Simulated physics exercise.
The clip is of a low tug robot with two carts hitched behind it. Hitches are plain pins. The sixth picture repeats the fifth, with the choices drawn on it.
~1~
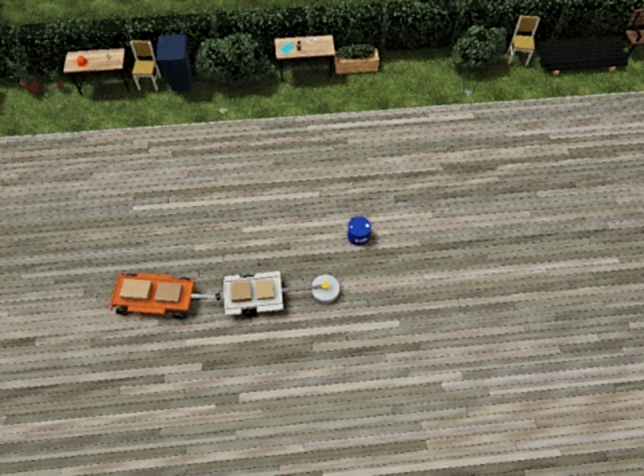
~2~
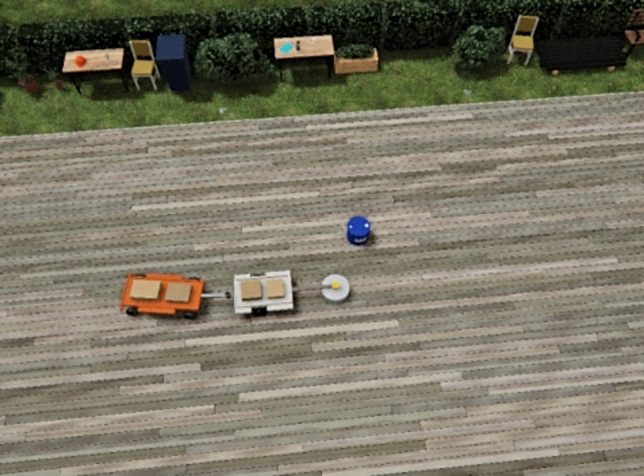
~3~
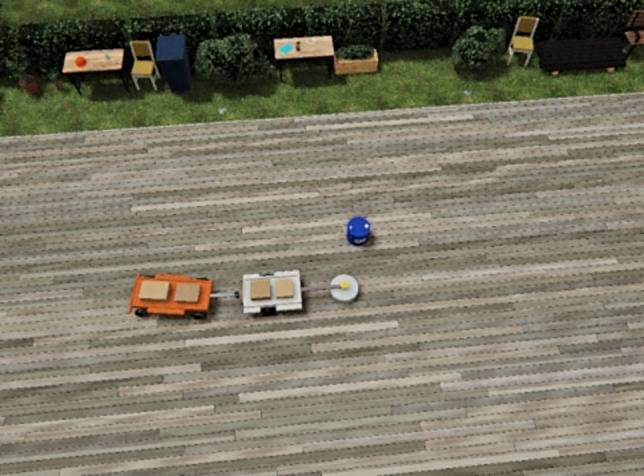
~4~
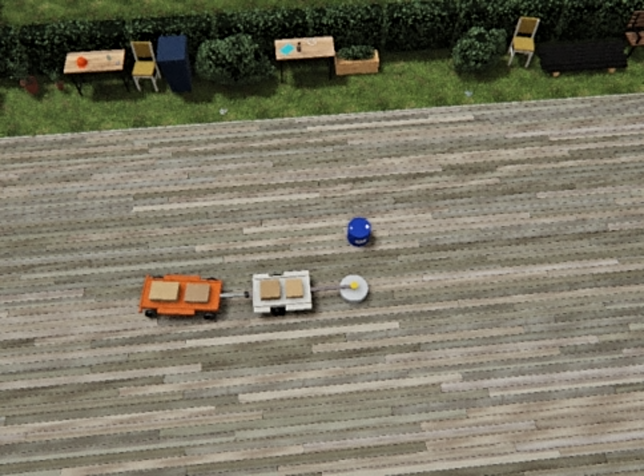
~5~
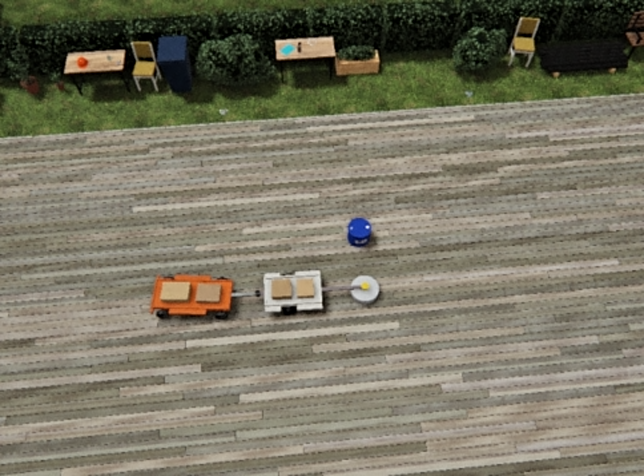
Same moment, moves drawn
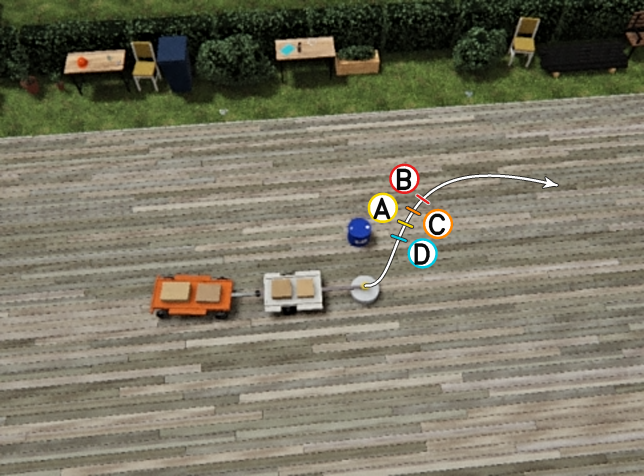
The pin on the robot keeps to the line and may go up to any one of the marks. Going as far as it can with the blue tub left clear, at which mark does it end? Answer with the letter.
No farther than D.
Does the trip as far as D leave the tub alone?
Yes.
On the marked copy, A at (405, 224); B at (423, 199); C at (413, 211); D at (399, 238); the route from (365, 286) via (435, 190) to (557, 185).
Taking D. A third of the way, robot (383, 277), last cart (214, 294).
Two thirds of the way, robot (392, 258), last cart (232, 294).
When it is over, robot (398, 242), last cart (250, 294); nothing has been touched.
As for the rest, A is too far, the tub has been hit; B is too far, the tub has been hit; C is too far, the tub has been hit.
